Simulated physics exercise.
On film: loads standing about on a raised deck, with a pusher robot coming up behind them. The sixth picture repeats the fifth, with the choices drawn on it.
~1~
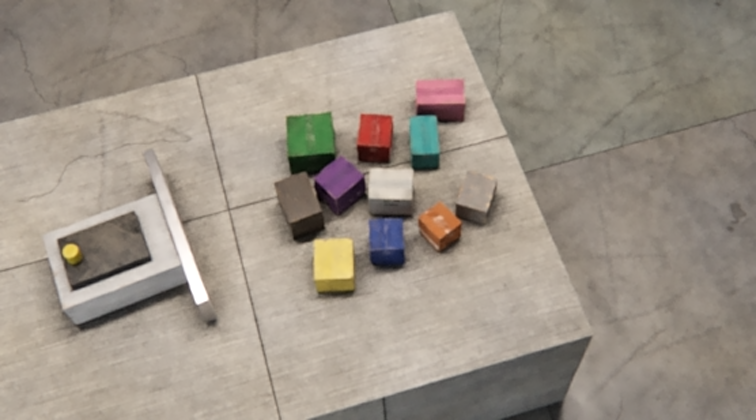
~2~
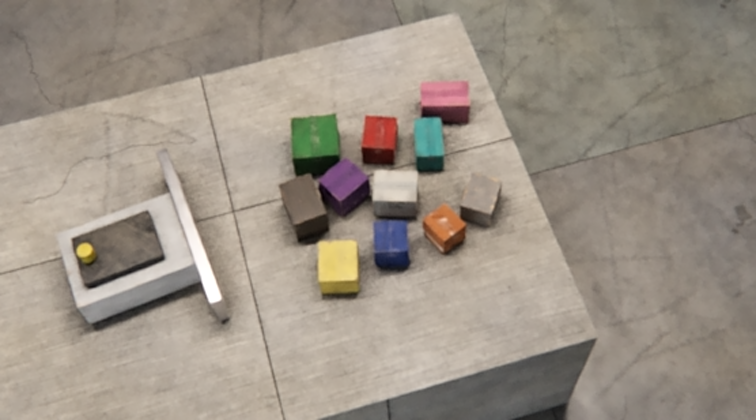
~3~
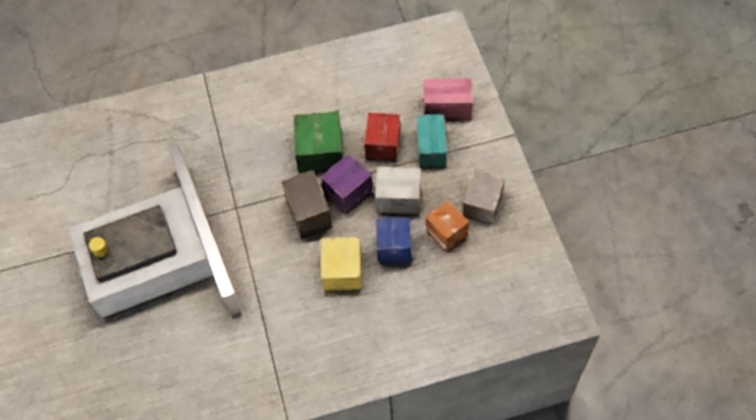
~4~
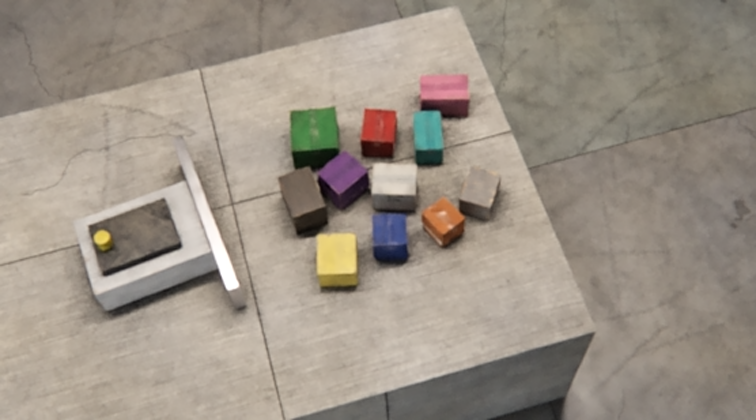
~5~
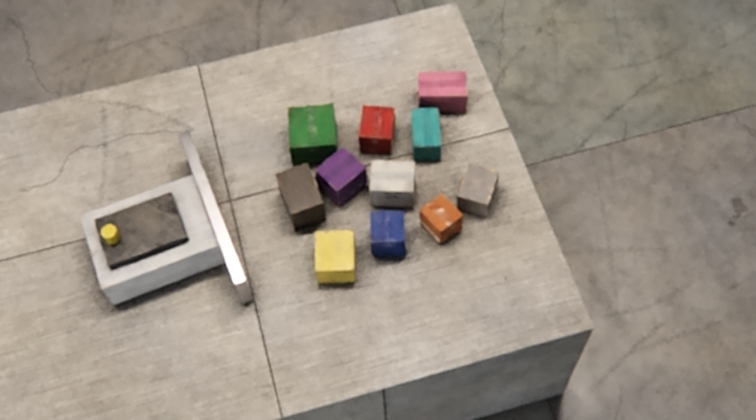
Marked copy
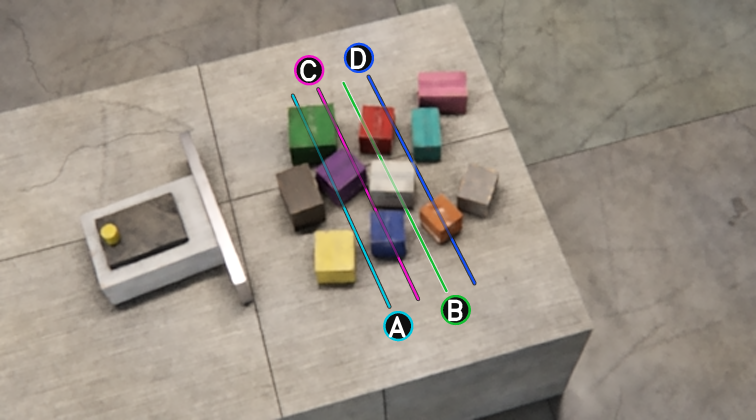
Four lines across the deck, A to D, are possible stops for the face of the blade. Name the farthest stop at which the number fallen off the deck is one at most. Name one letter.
Stop at D.
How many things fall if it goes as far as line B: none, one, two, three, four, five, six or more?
The count is none.
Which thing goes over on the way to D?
The grey crate.
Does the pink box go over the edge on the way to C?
No.
On the marked copy, A at (338, 194); B at (392, 180); C at (365, 187); D at (418, 173).
Following D. Soon after the start, robot (224, 207); yellow crate (341, 255); purple box (347, 177).
Later, robot (300, 187); grey crate (499, 179); orange box (476, 210).
In the end, robot (354, 173); grey crate over the edge; pink box (480, 73); one fallen.
As for the rest, A is within the limit but short; B is within the limit but short; C is within the limit but short.
